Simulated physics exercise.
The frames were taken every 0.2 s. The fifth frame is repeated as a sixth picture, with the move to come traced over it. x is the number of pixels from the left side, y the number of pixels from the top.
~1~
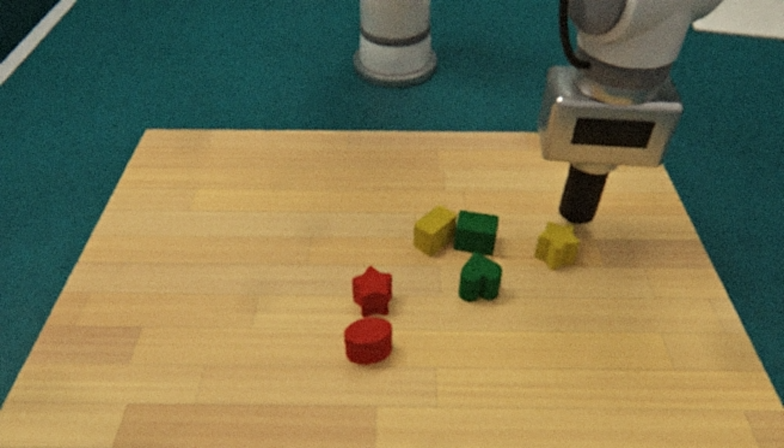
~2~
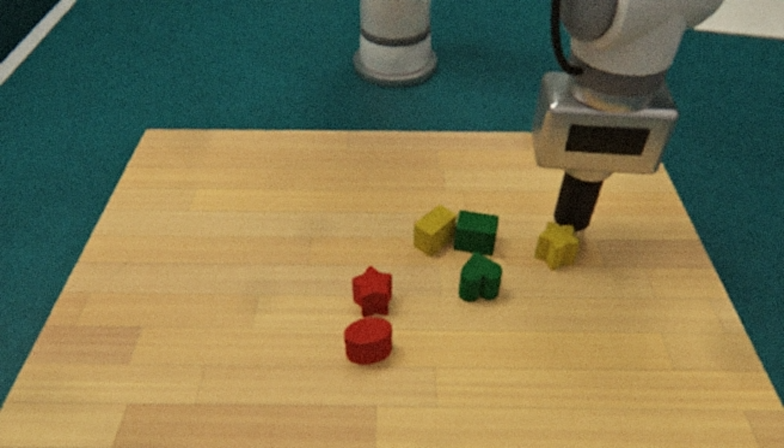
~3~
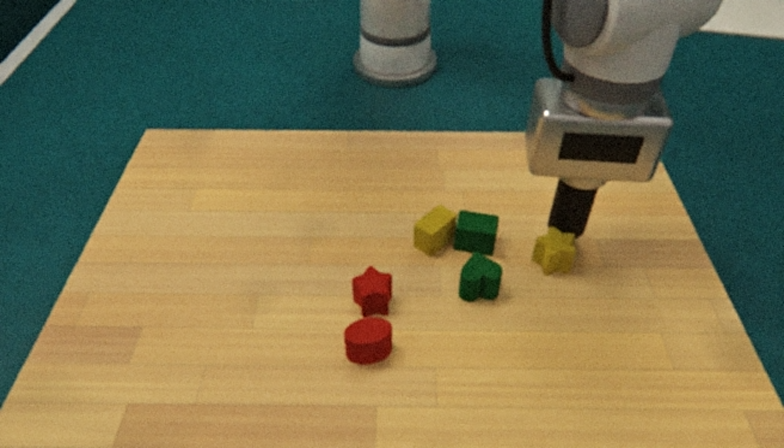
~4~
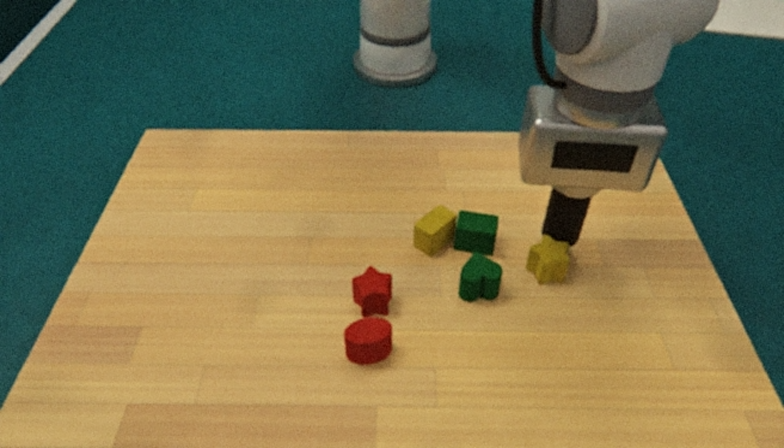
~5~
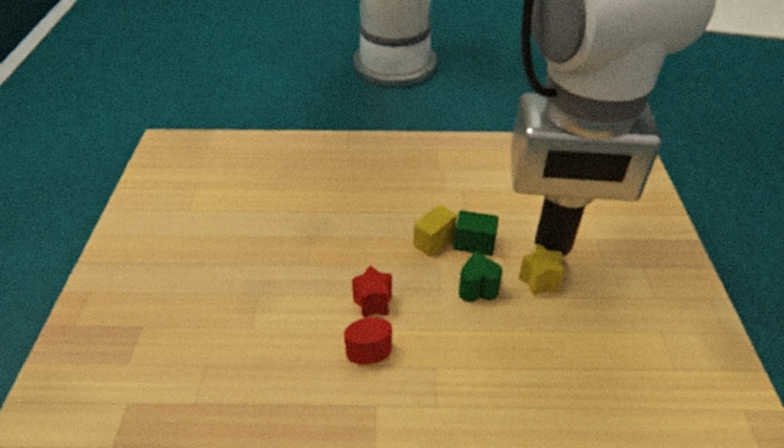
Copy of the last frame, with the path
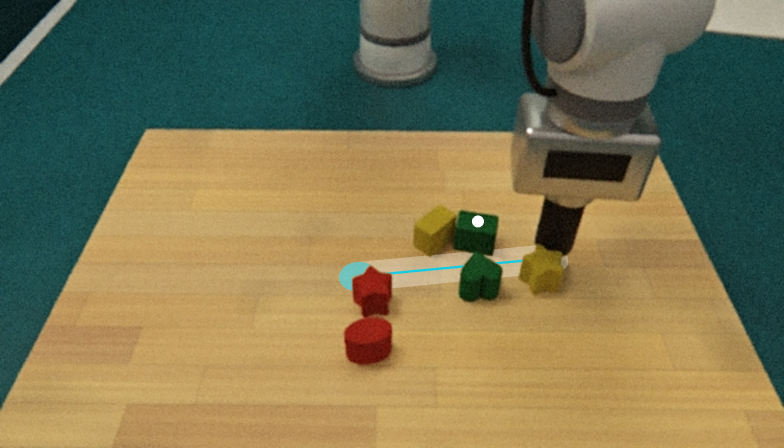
On a light wooden table scattered with small red, green and yellow blocks, a robot arm lowered its dark tip to the yellow star and nudged it a short way toward the front and slightly left.
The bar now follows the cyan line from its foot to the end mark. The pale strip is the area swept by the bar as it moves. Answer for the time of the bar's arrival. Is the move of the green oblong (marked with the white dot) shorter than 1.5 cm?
No, that is not how it ends up.
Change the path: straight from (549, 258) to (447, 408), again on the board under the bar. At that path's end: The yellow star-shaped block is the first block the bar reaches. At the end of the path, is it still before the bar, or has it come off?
I think the bar keeps pushing the yellow star-shaped block along right to the end.
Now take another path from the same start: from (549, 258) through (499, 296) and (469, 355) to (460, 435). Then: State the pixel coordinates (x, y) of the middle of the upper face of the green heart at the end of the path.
Most likely (453, 279).
Path on the board, from (549, 258) directly to (358, 276); the dot is on the green oblong.
On the path given first. One third of the way, bar at (489, 250); yellow oblong at (429, 215), turned 30° anticlockwise; green oblong at (465, 218), turned 35° clockwise; yellow star-shaped block at (531, 265), turned 45° anticlockwise.
Two thirds of the way, bar at (422, 256); yellow oblong at (426, 213), turned 40° anticlockwise; green oblong at (454, 217), turned 75° clockwise; green heart at (465, 272), turned 65° anticlockwise; yellow star-shaped block at (531, 265), turned 45° anticlockwise.
At the end, bar at (357, 262); red star-shaped block at (365, 282), turned 35° anticlockwise; yellow oblong at (426, 213), turned 40° anticlockwise; green oblong at (454, 217), turned 75° clockwise; green heart at (465, 272), turned 65° anticlockwise; yellow star-shaped block at (531, 265), turned 45° anticlockwise.
